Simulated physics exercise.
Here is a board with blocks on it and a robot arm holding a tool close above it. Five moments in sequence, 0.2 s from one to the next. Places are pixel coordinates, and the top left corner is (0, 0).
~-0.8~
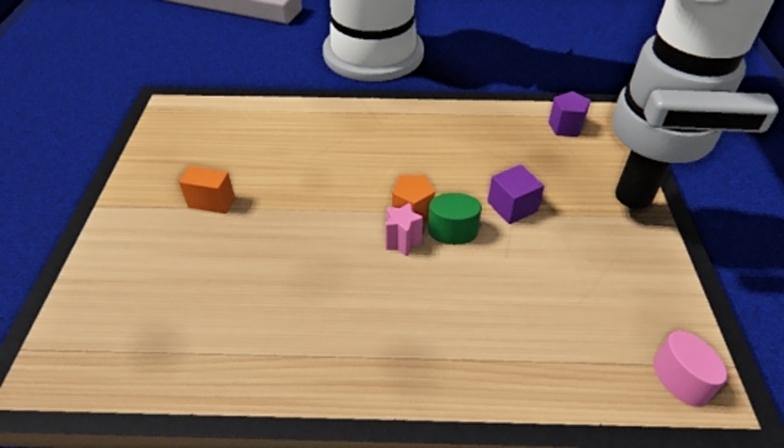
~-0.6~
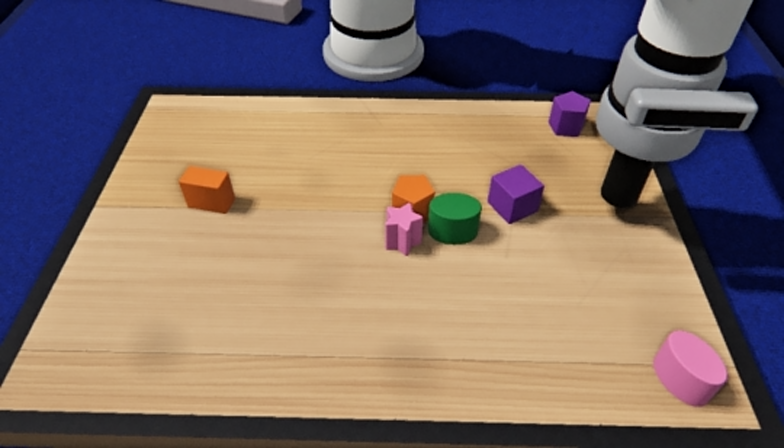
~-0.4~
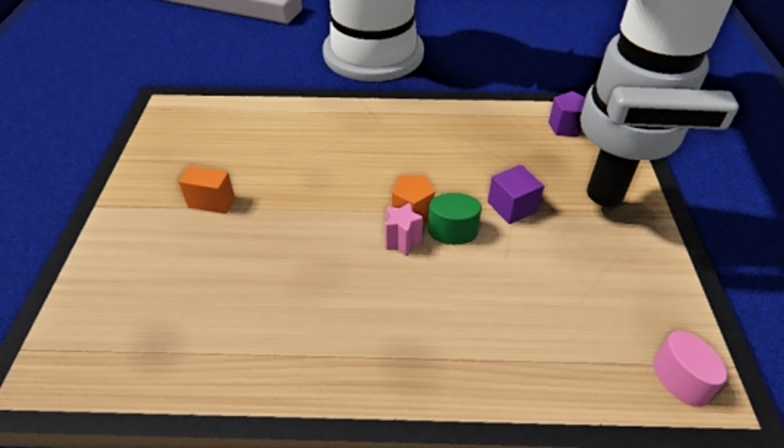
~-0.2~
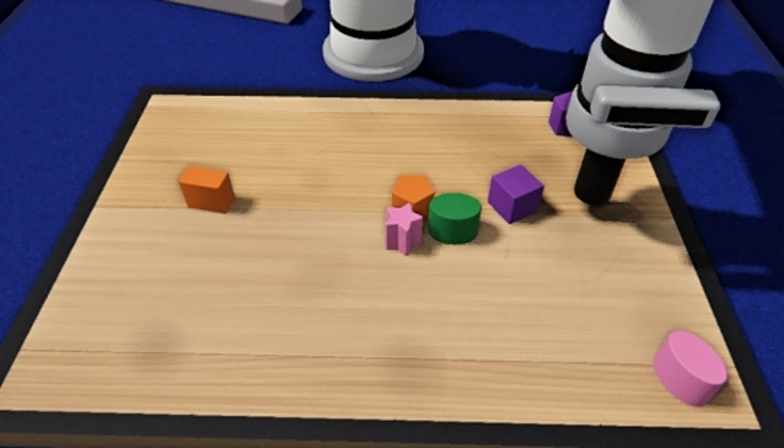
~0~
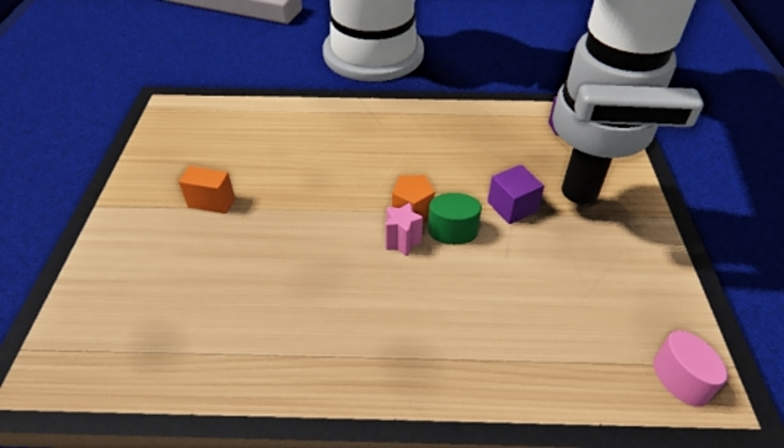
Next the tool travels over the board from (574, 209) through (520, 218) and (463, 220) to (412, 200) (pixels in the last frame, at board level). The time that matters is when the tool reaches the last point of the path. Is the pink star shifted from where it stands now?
That would be a yes.
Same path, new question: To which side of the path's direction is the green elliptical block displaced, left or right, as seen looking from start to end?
The left-hand side.
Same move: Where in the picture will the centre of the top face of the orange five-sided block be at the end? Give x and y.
My estimate: (376, 178).
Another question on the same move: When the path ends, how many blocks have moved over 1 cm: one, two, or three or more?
Looking at the path, I think three or more of the blocks end up more than 1 cm away.
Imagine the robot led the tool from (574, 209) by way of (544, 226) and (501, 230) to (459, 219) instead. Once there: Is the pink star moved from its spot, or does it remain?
The block in question is displaced by the end.
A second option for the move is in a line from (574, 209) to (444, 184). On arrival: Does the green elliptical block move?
Yes, it checks out.
What follows on the original path. One third of the way, tool at (523, 203); purple four-sided block at (487, 176), turned 40° clockwise.
Two thirds of the way, tool at (465, 204); pink star at (392, 219); orange five-sided block at (410, 186); green elliptical block at (430, 210), turned 15° anticlockwise; purple four-sided block at (454, 167).
At the end, tool at (413, 185); pink star at (381, 223); orange five-sided block at (376, 178); green elliptical block at (419, 212), turned 25° anticlockwise; purple four-sided block at (443, 157), turned 150° clockwise.
